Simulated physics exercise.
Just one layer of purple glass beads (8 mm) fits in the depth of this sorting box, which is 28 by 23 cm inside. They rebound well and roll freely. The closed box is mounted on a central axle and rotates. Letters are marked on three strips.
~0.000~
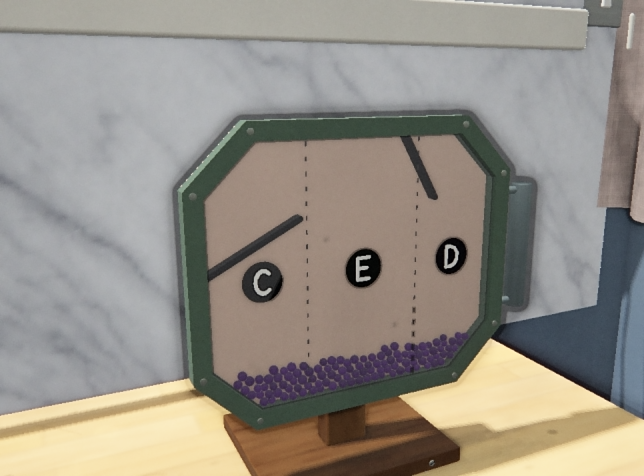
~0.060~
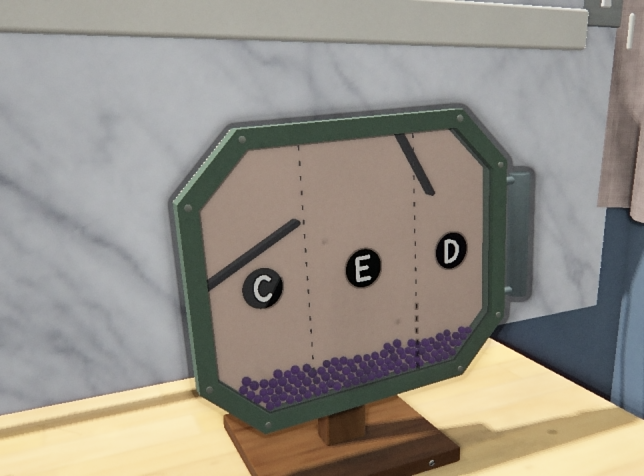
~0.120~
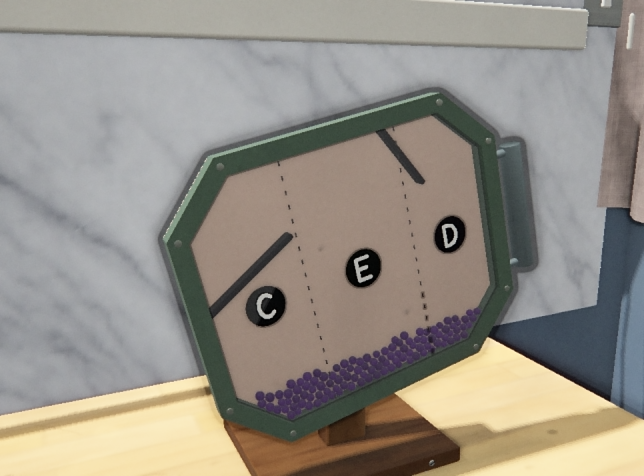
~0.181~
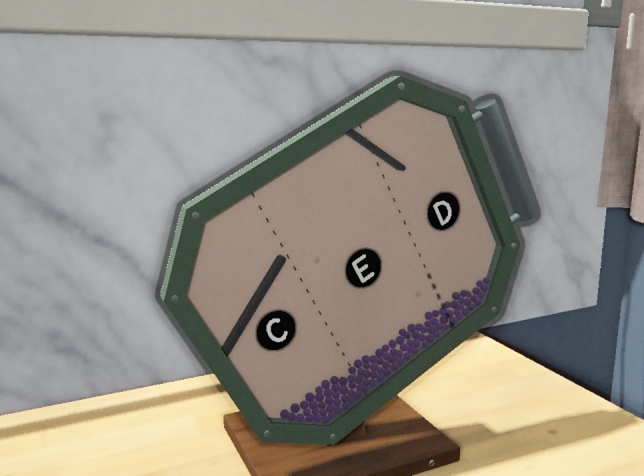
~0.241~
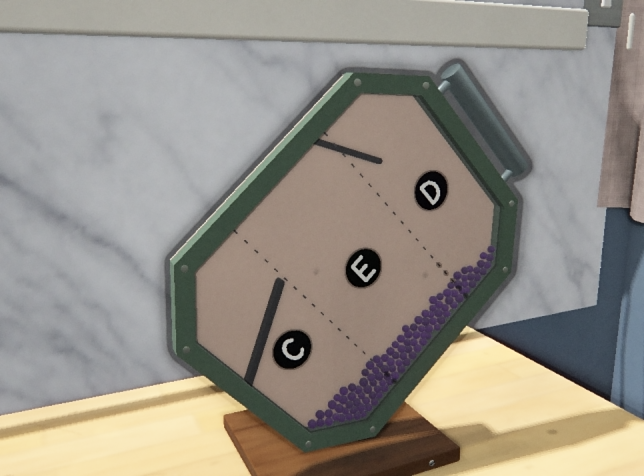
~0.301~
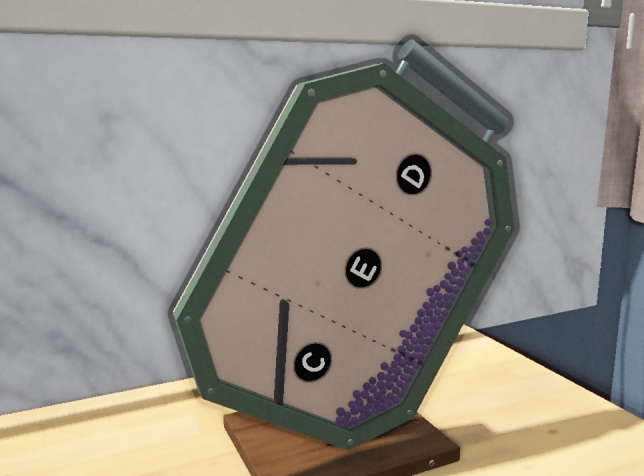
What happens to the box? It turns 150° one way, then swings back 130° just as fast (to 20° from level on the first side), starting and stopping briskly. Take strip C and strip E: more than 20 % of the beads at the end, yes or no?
C: Yes; E: No.
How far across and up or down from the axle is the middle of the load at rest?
It lies close to 7 centimetres left and 9 centimetres below.
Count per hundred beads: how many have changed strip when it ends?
Something near 70 per cent end up elsewhere.
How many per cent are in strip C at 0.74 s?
About 90 percent.
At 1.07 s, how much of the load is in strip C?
The share there is some 100 per cent.
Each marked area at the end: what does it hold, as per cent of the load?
Strip C: 85; strip D: 0; strip E: 15.
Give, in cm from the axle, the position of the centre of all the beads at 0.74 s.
About 9 cm right and 4 cm below.
By 0.74 s, it stands 150° anticlockwise; the beads' middle is 9 cm right of and 4 cm below the centre; C 90 %, E 10 %.
By 1.07 s, it stands 84° anticlockwise; the beads' middle is in line with and 11 cm below the centre; C 100 %.
By 1.40 s, it stands 20° anticlockwise; the beads' middle is 8 cm left of and 8 cm below the centre; C 100 %.
At rest by 2.1 s, it stands 20° anticlockwise; C 85 %, D 0 %, E 15 %.
